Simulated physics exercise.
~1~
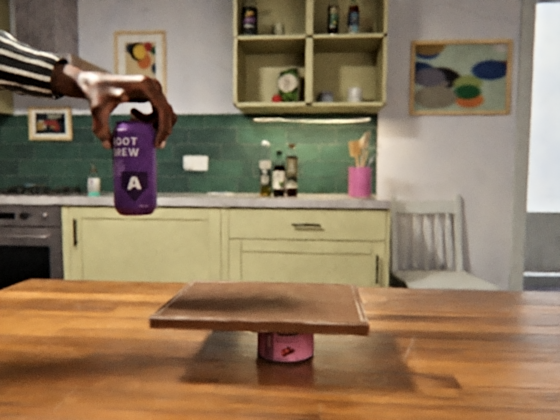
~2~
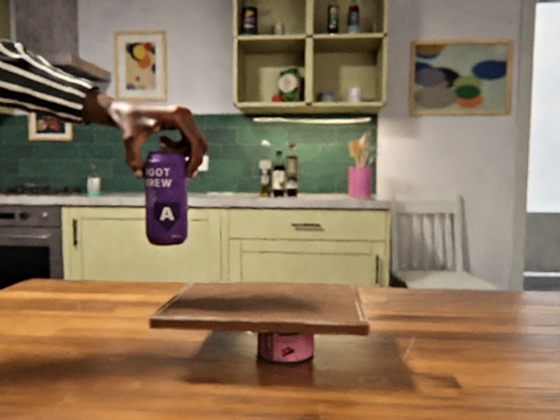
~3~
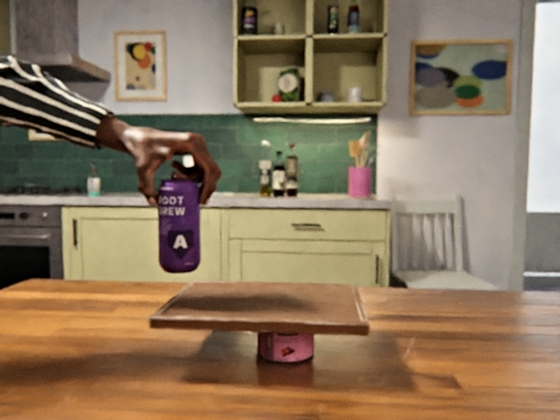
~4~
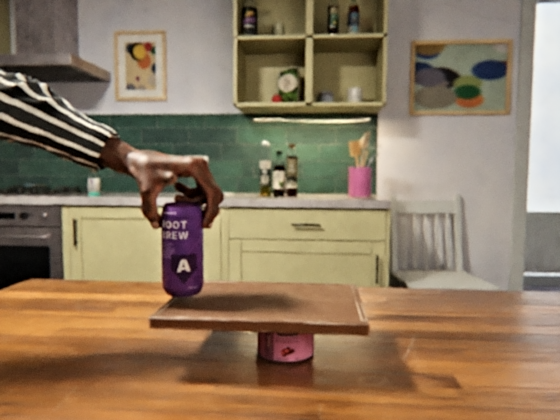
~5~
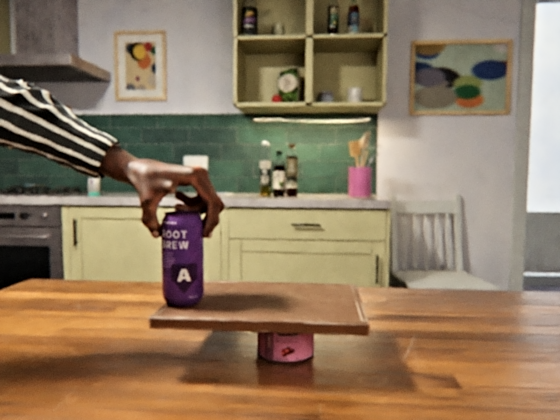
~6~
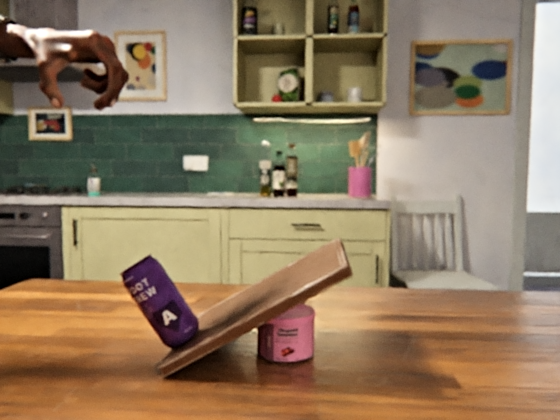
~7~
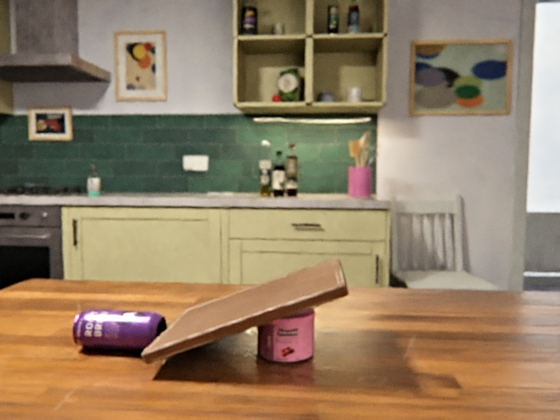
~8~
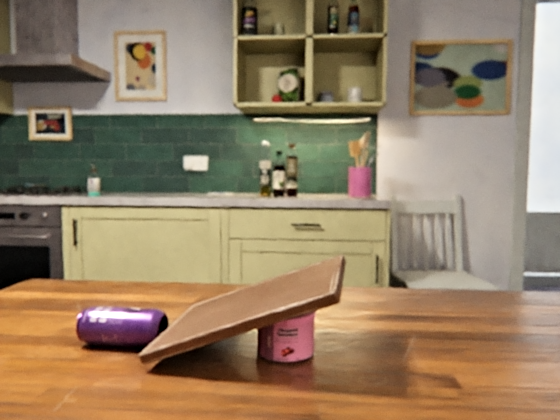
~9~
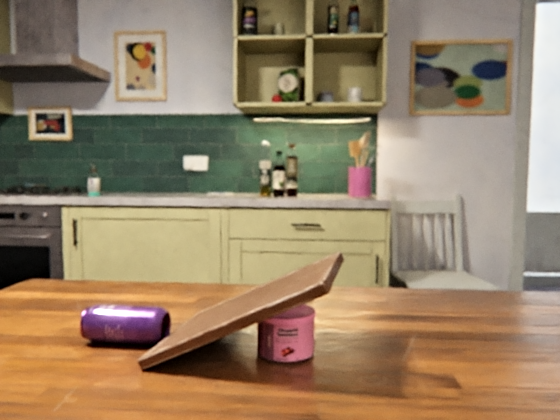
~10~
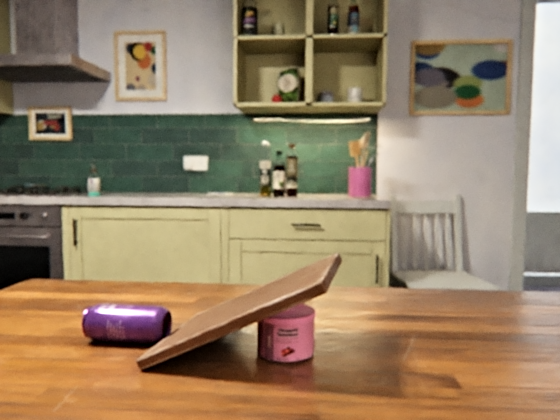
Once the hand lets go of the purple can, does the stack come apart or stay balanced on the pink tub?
The stack comes apart. The board tips down to the left and the purple can ends up lying on its side on the table.
